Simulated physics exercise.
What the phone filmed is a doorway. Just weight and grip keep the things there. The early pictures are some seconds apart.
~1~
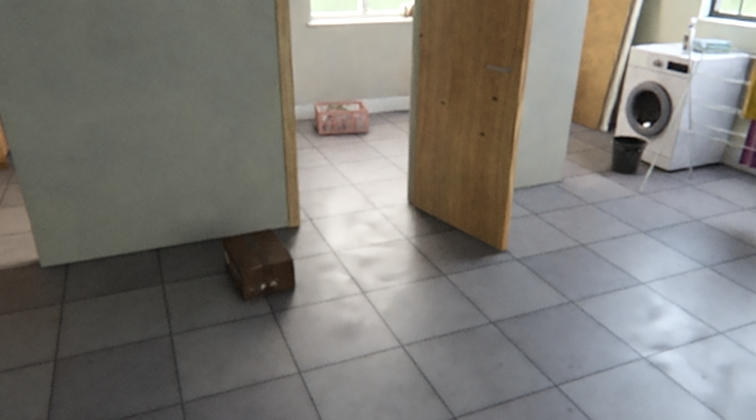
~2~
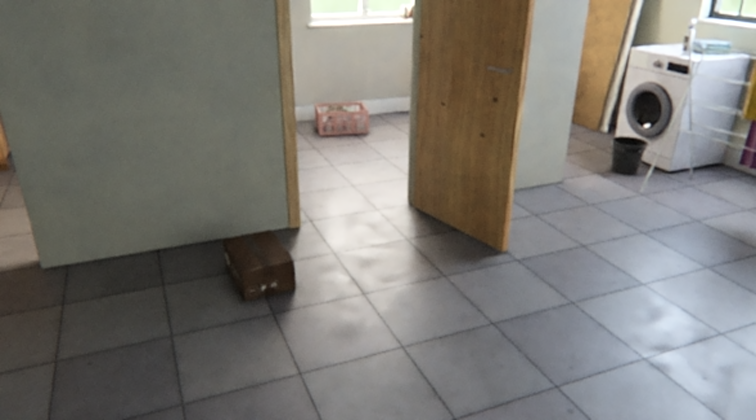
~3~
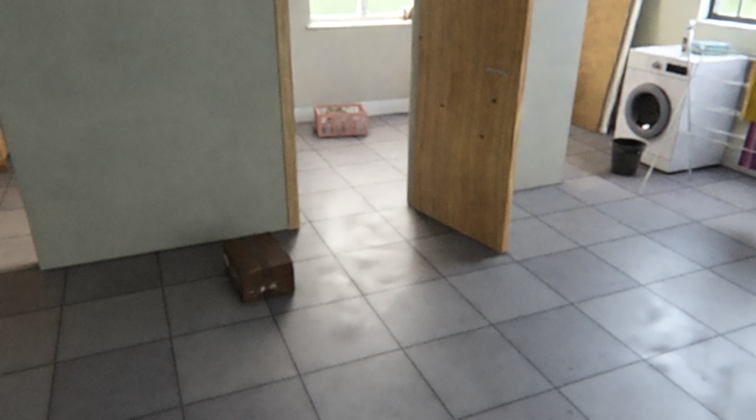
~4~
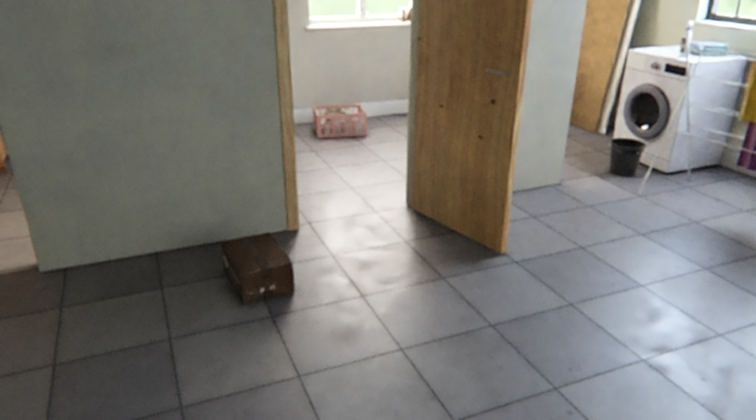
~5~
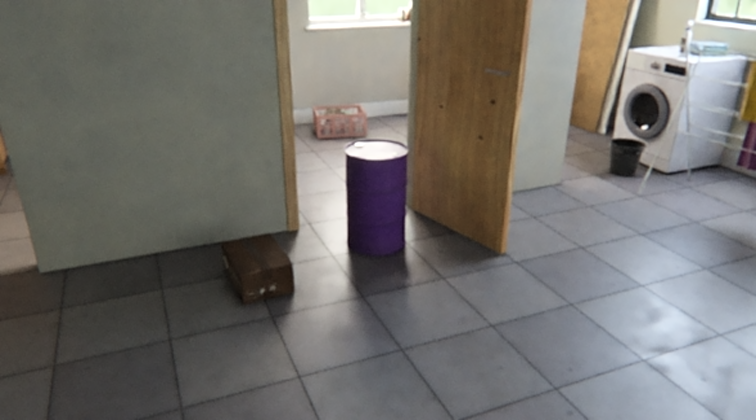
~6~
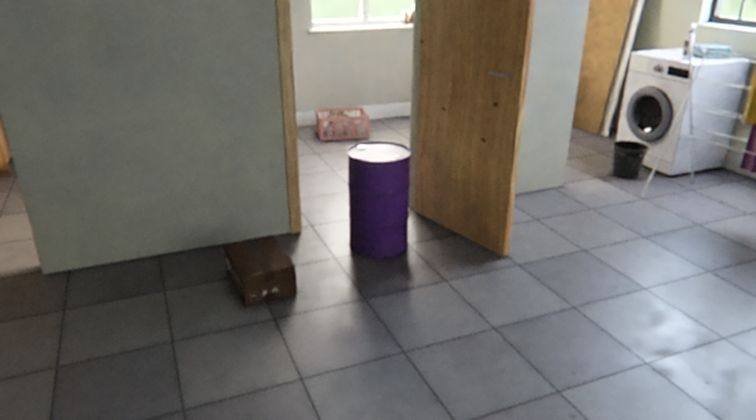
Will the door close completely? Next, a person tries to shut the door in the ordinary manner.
The door does not make it to the frame.
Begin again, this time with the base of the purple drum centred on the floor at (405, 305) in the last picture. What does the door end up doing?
Then it swings home.
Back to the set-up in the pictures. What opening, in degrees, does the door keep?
The door ends up some 55° open.
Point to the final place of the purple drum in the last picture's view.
Near (372, 198).
Then, 0.50 s past the last view, door 93° open.
Then, 0.90 s past the last view, door 71° open.
Then, 1.10 s past the last view, door 59° open.
Finally, door 56° open; both still in place. Final places as the last picture's camera would see them, purple drum near (372, 198).
